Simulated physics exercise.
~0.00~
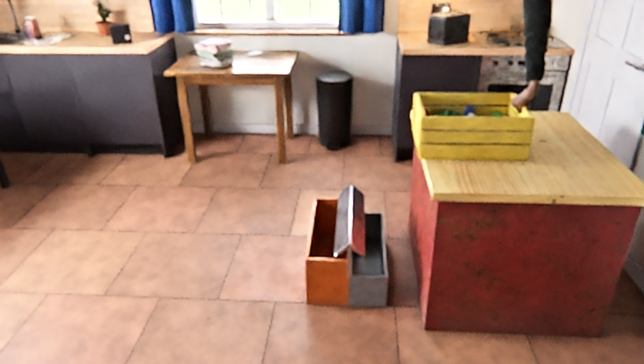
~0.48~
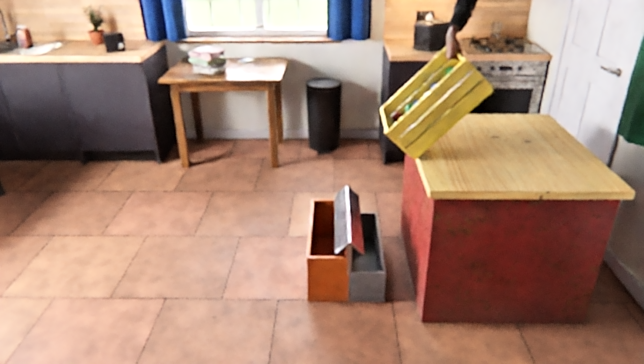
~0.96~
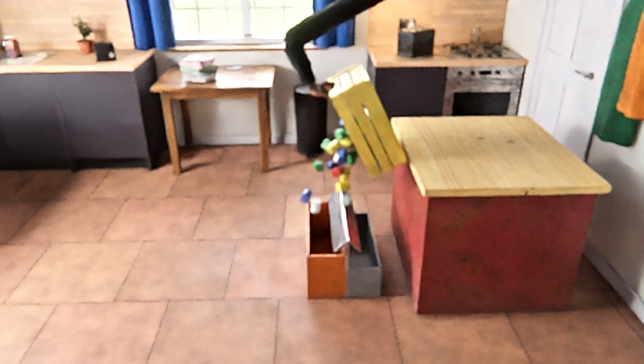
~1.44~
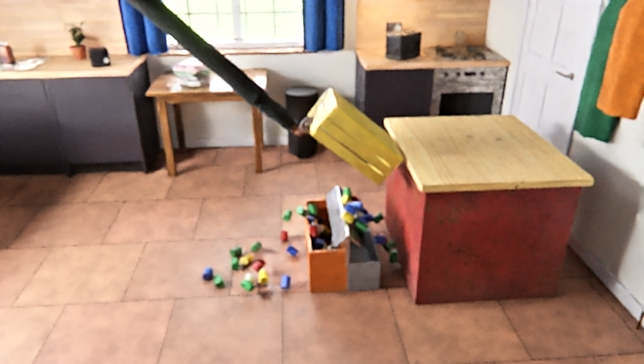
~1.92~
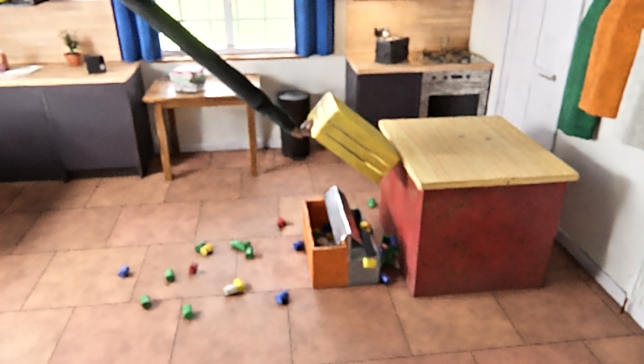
Dark arm tipping a yellow crate off a red bench, spilling small colourful jars over orange and grey boxes and across the tiled floor.
